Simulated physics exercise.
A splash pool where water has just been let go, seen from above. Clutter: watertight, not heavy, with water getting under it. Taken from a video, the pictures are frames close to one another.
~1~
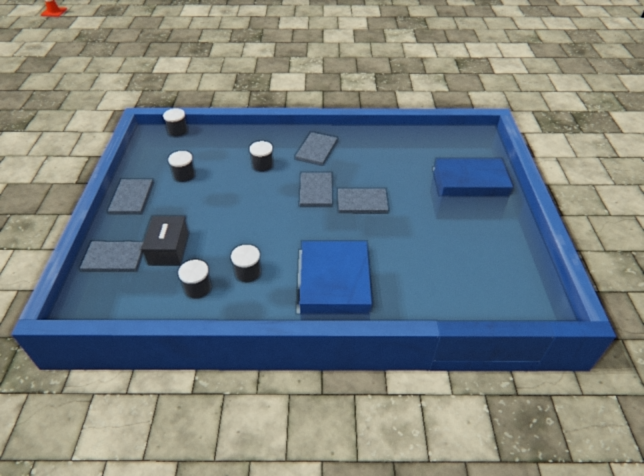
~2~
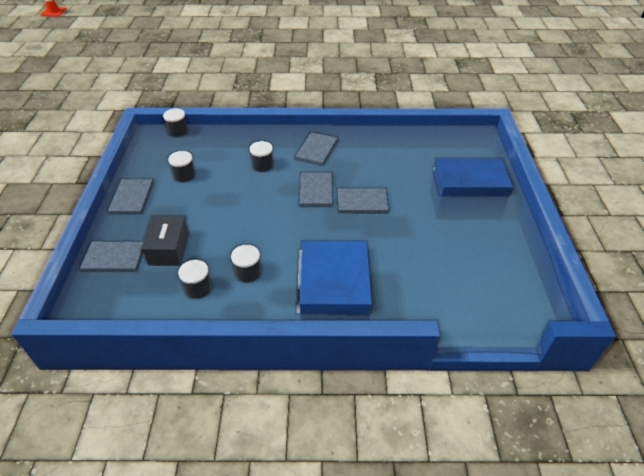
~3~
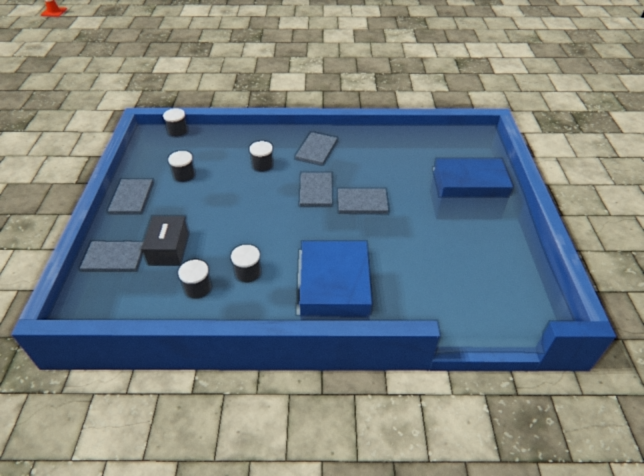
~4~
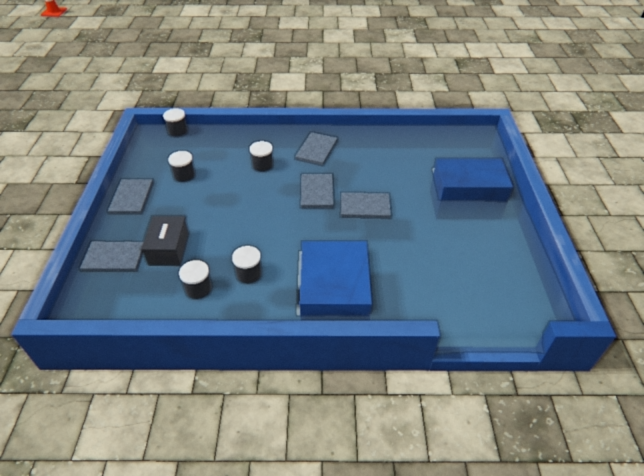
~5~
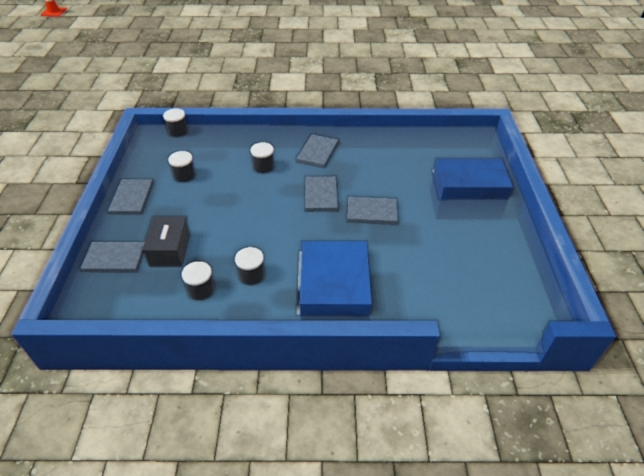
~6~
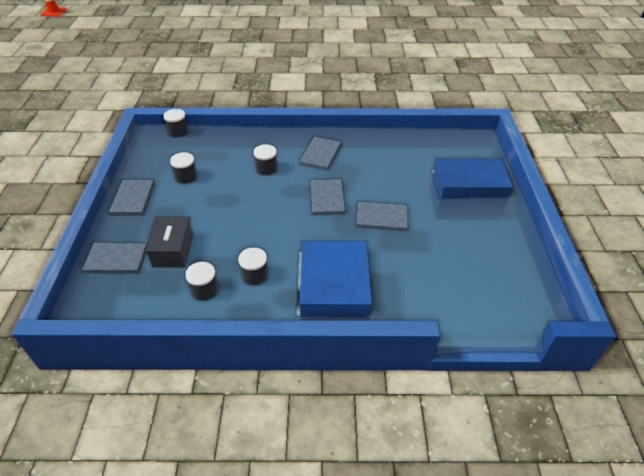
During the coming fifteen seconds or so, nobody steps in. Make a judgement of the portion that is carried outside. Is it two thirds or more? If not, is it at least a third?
Result: Low band.
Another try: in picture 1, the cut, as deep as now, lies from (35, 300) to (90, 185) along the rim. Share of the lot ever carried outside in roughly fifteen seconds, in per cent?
I'd say some 80 in a hundred.
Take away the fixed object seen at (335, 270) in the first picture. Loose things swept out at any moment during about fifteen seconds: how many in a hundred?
Roughly 30 per cent.
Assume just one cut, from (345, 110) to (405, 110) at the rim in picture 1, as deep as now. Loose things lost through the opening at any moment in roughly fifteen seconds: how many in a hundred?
About 40 %.
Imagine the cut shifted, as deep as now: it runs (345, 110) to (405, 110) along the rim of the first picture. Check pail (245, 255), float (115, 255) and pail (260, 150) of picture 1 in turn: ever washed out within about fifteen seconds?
Turn by turn - stays put, stays put, departs.
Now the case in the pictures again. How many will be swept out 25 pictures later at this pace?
I count 2 altogether.
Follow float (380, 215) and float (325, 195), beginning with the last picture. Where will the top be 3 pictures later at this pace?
Around (417, 234) and (354, 201).
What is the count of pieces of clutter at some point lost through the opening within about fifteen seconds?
The figure is 2.
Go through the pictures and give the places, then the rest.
In the first frame, a float at (363, 199), afloat; a float at (316, 187), afloat; 0 of 11 have shifted.
In the second frame, a float at (363, 199), afloat; a float at (316, 187), afloat; 0 of 11 have shifted.
In the third frame, a float at (363, 199) floats; a float at (316, 187), afloat; 0 of 11 have shifted.
In the fourth frame, a float at (366, 203) floats, close to its start; a float at (317, 189) floats; 0 of 11 have shifted.
In the fifth frame, a float at (372, 208) floats, close to its start; a float at (321, 192) floats, close to its start; 2 of 11 have shifted.
In the sixth frame, a float at (382, 214), afloat, close to its start; a float at (327, 195), afloat, close to its start; 4 of 11 have shifted.
A moment on, 0 of 11 are out; 11 afloat.
Next, 1 of 11 are out; 10 afloat.
Later, 2 of 11 are out; 9 afloat.
In the end, 2 of 11 are out; 9 afloat.
